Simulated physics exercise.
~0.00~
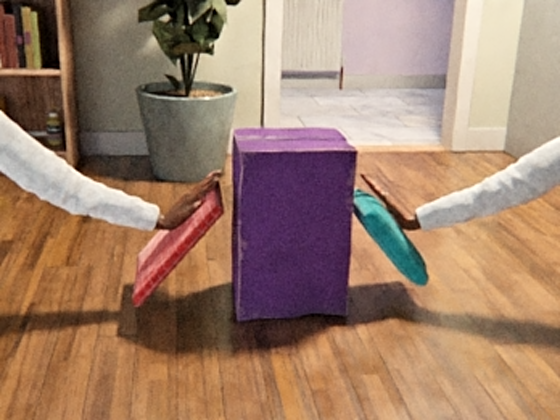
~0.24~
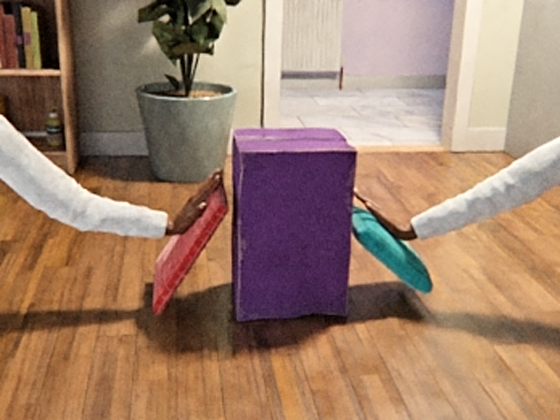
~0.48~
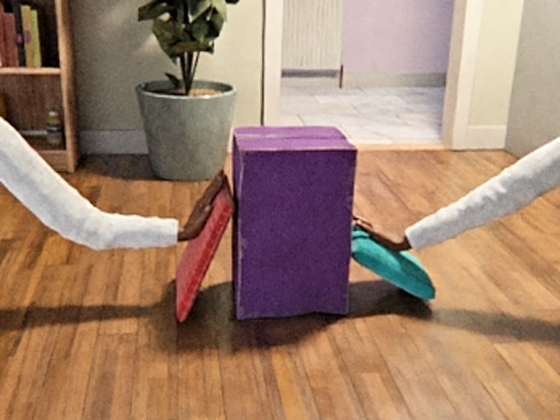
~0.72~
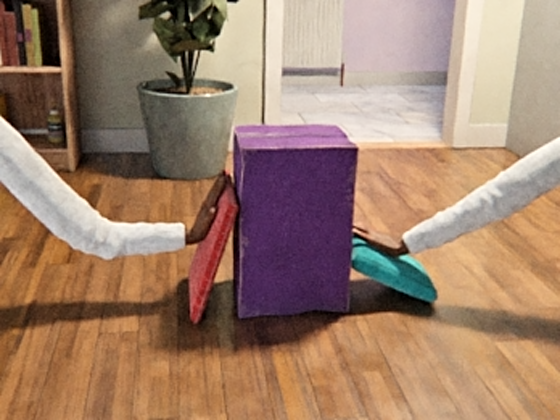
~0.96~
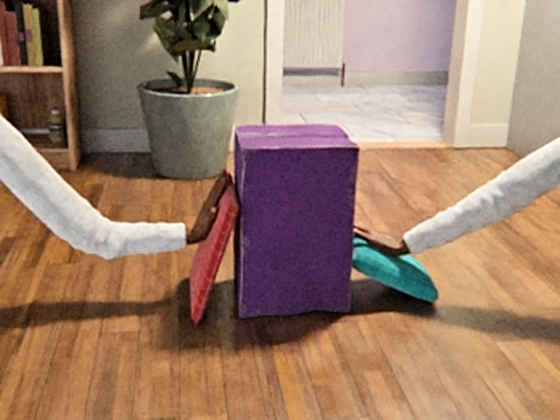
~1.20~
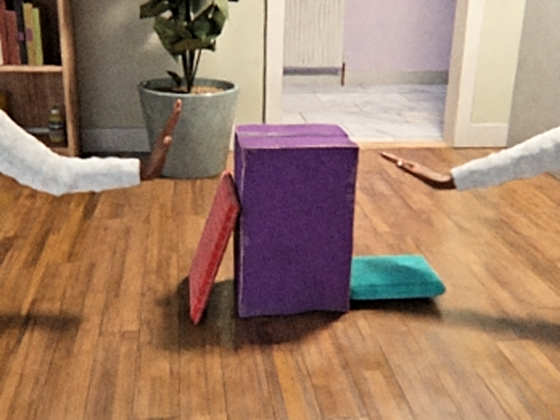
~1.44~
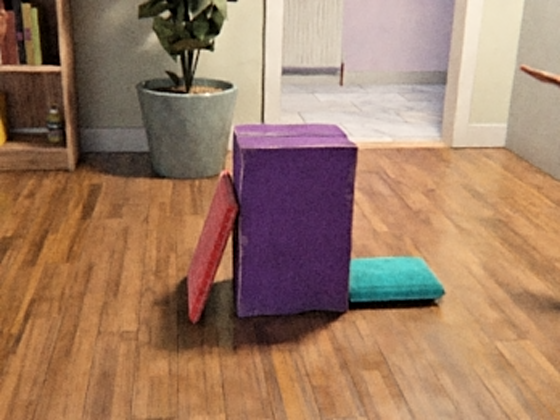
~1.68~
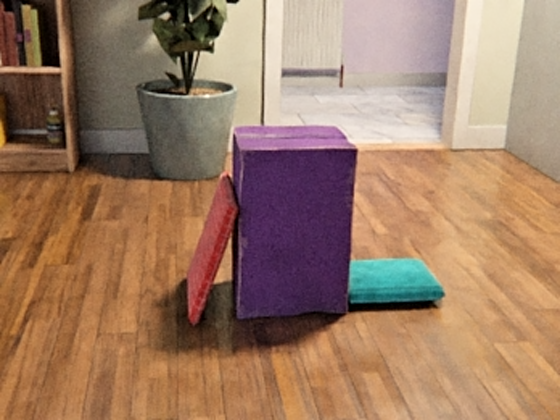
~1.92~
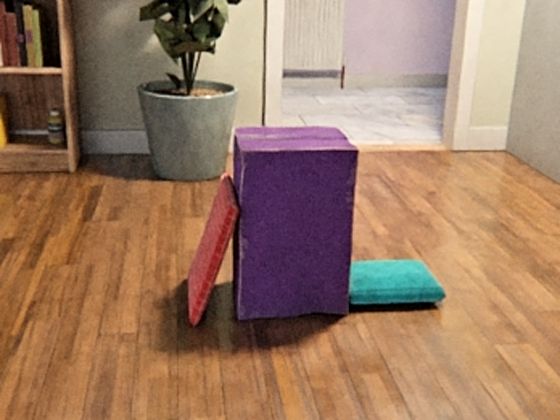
On a bare wooden floor in a room with a potted plant, two hands propped a red pad and a turquoise cushion against opposite sides of a purple box, then let go; the red pad stayed leaning on the left while the turquoise one ended flat on the right.
